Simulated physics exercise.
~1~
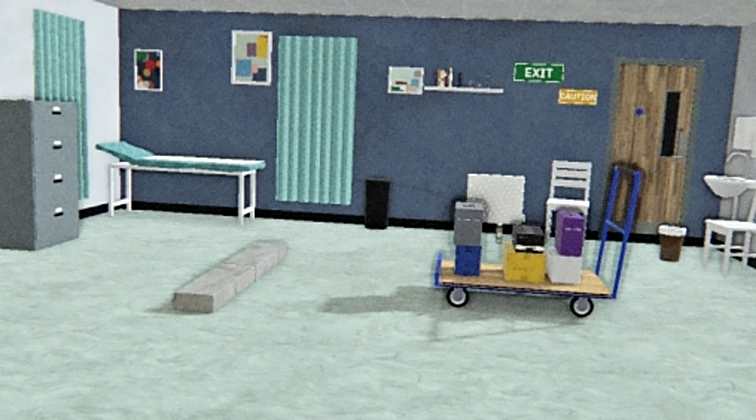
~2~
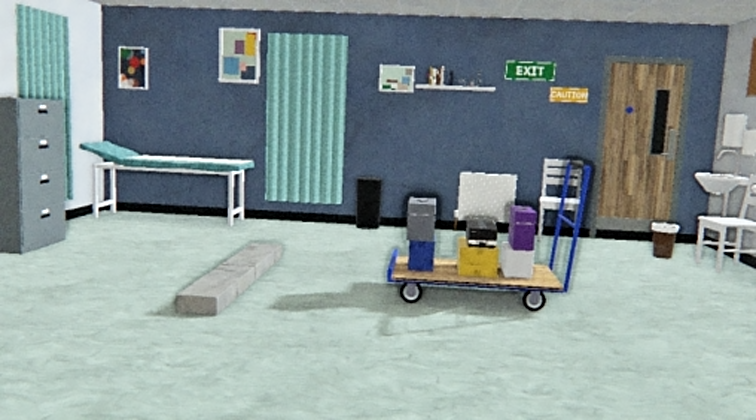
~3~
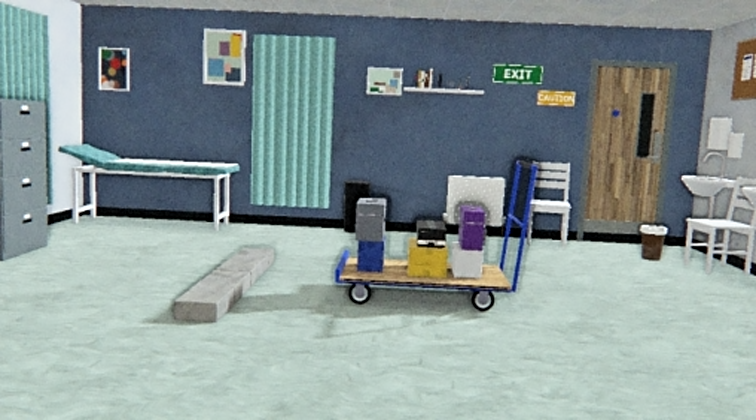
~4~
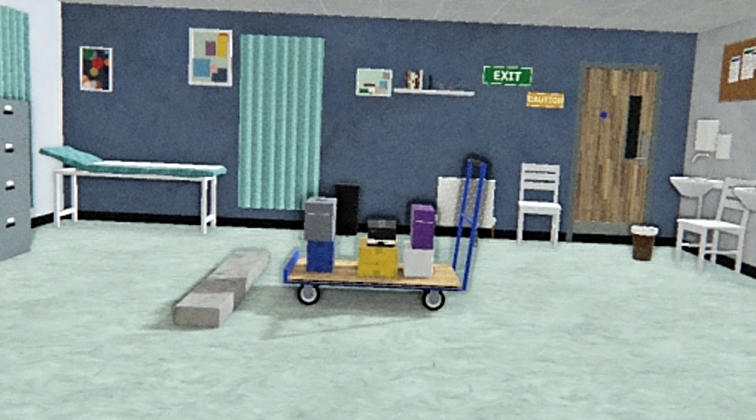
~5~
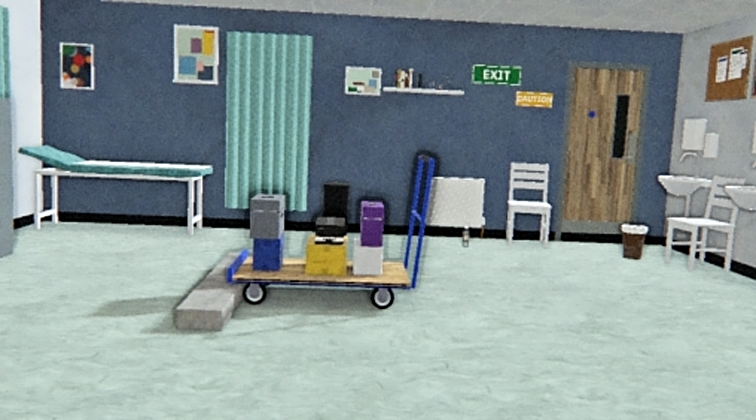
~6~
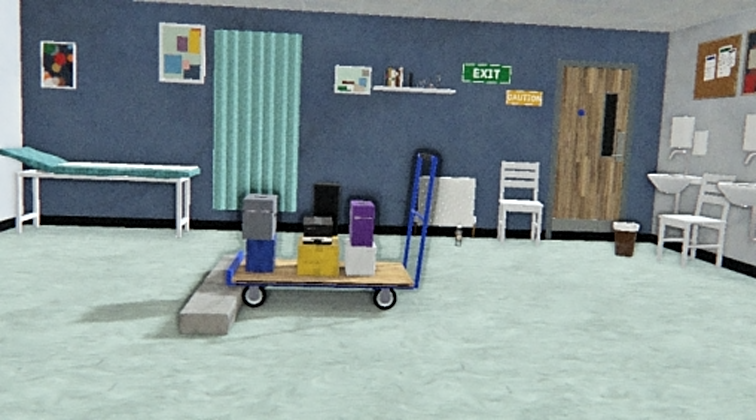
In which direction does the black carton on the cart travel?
The black carton travels to the left, riding along on the cart as it rolls toward the grey kerb.
